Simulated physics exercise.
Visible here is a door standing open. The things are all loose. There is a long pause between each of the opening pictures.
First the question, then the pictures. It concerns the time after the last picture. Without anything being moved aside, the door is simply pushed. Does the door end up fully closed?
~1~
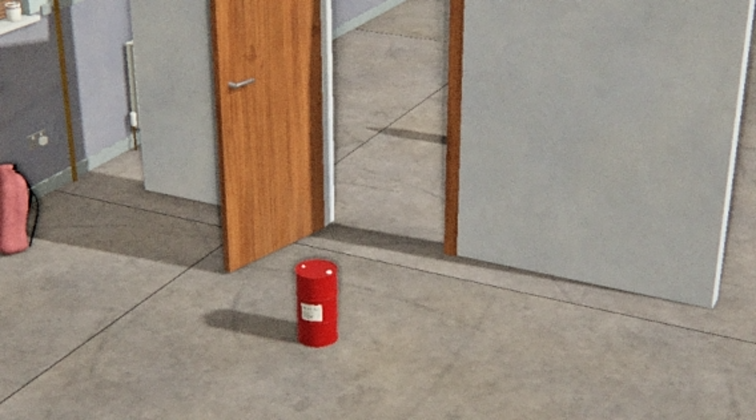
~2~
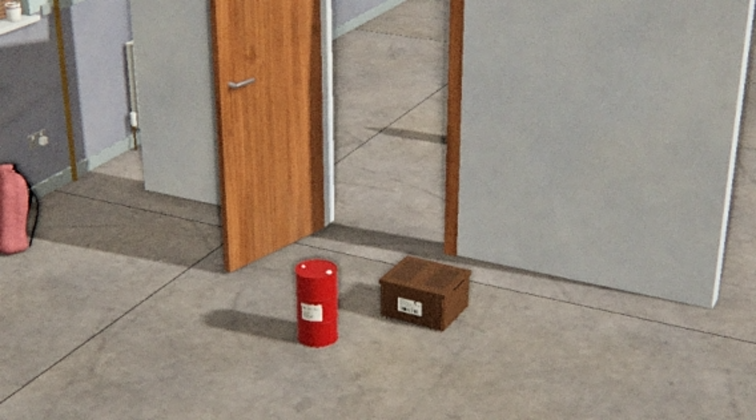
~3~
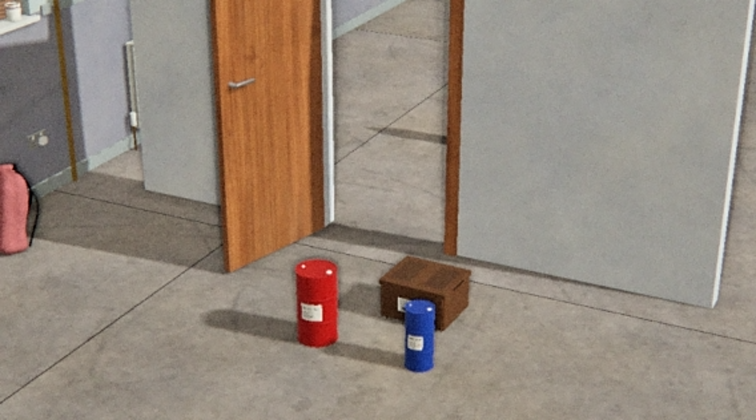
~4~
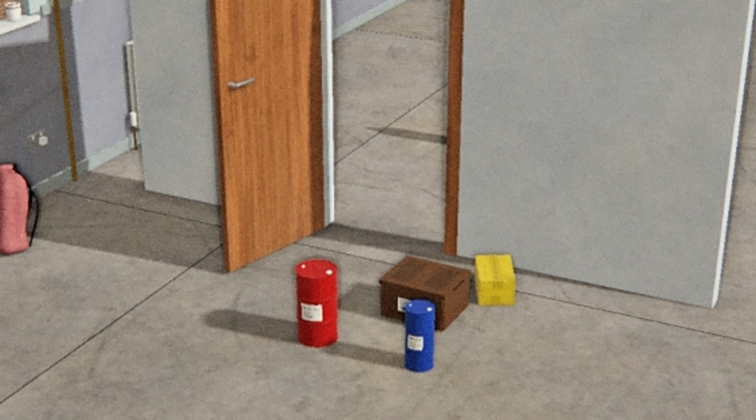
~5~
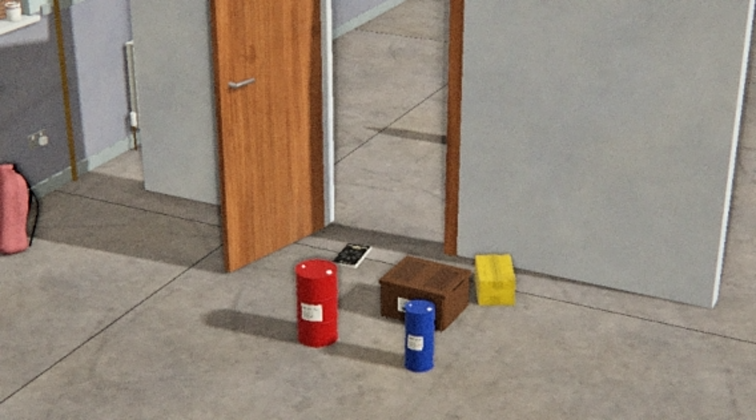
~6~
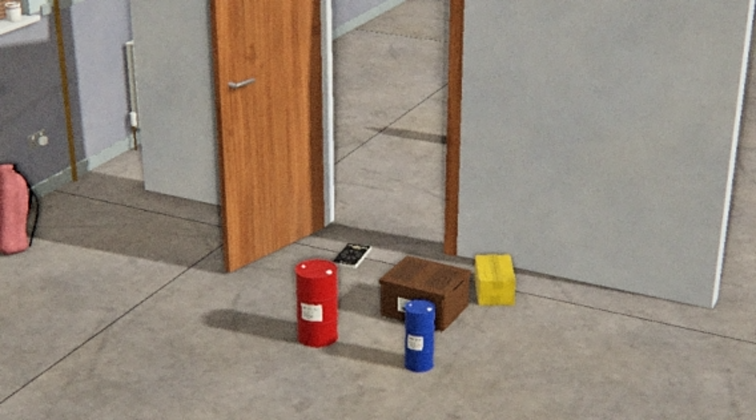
Yes.
Then, 0.60 s on from there, open by 83°.
Then, 1.10 s on from there, open by 47°.
Then, 1.50 s on from there, open by 16°.
In the end, open by 0°; all 5 unmoved. At the end, from the last picture's camera, black book near (352, 256).
